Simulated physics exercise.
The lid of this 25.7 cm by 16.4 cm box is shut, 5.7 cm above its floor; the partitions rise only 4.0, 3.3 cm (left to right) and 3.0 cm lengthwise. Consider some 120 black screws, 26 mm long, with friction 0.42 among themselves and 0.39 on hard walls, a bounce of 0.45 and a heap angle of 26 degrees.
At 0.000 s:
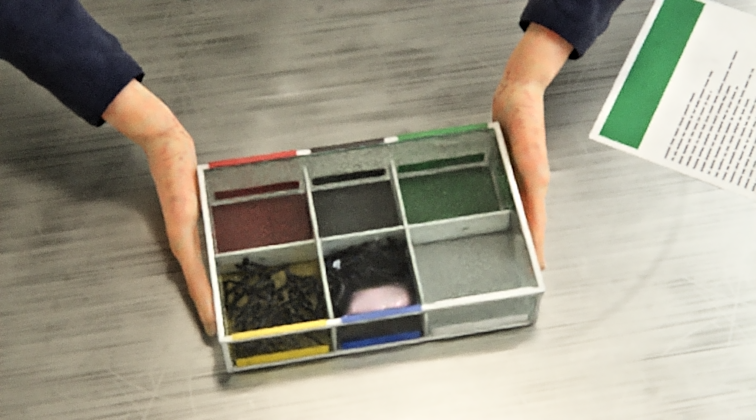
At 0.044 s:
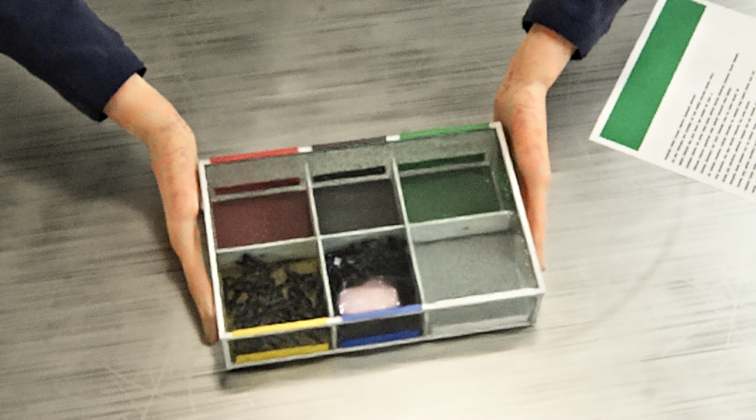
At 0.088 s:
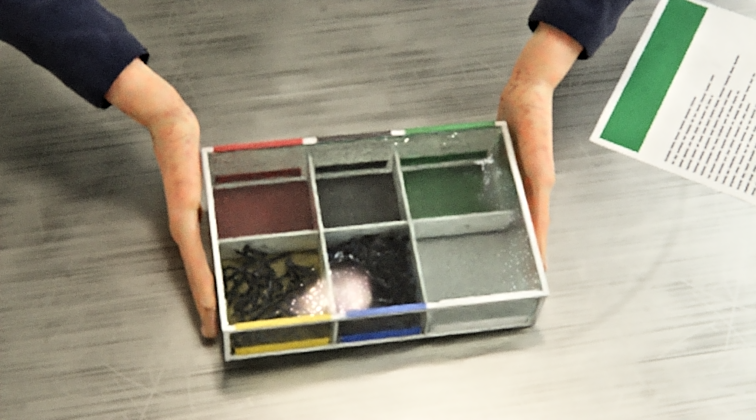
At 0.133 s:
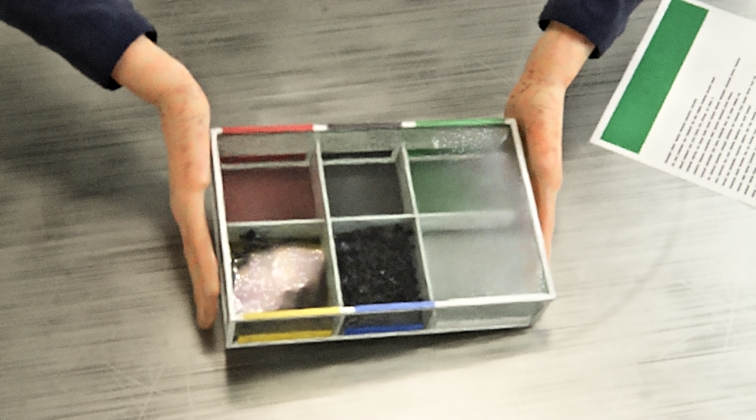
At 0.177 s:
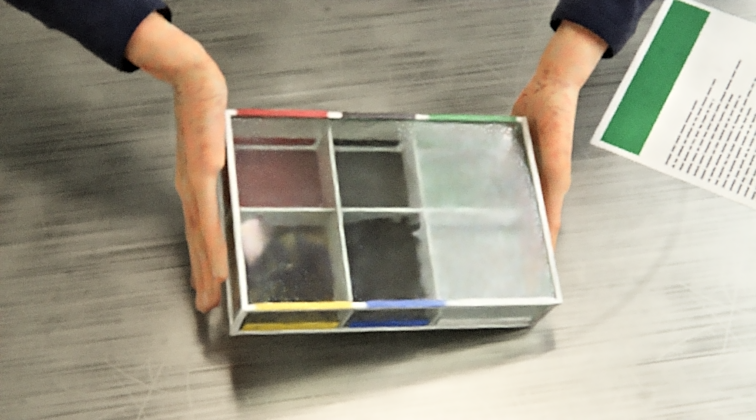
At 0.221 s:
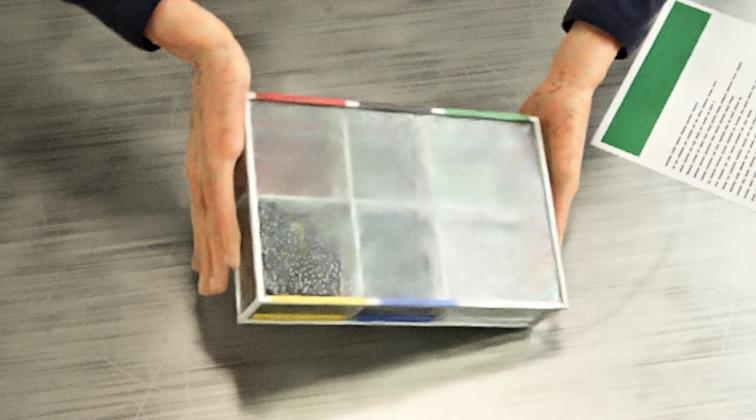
The clip opens with two hands holding a shut, clear-lidded box of six compartments, small dark pieces in its yellow- and blue-marked front sections. The hands gradually tilt it toward its right front corner, as a bright reflection slides left and pale glare spreads, veiling most compartments.
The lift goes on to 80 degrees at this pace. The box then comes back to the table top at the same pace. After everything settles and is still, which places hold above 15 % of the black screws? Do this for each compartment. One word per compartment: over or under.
Red compartment under, blue compartment over, green compartment under, yellow compartment over, white compartment over, black compartment under.
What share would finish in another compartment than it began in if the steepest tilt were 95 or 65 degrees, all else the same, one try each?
45 and 10 %.
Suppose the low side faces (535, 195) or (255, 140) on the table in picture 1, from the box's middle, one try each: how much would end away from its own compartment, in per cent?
Approximately 60 percent, then 45 percent.
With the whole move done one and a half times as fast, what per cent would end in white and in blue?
Per cent held - white: 35, blue: 35.
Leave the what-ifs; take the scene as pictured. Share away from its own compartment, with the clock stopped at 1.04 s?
Roughly 30 %.
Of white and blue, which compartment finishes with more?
Answer: Blue.
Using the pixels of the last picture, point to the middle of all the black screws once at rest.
Once everything settles, the centre is around (385, 313).
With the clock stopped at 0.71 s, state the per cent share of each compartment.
Shares - red: 0, blue: 60, green: 0, yellow: 35, white: 5, black: 0.
After 0.71 s, tilt 78 degrees; blue 60 %, yellow 35 %, white 5 %.
After 1.04 s, tilt 31 degrees; blue 55 %, yellow 25 %, white 15 %.
Then, at 1.46 s, tilt 0 degrees; blue 55 %, yellow 25 %, white 20 %.
At rest (1.9 s), red 0 %, blue 55 %, green 0 %, yellow 25 %, white 20 %, black 0 %.
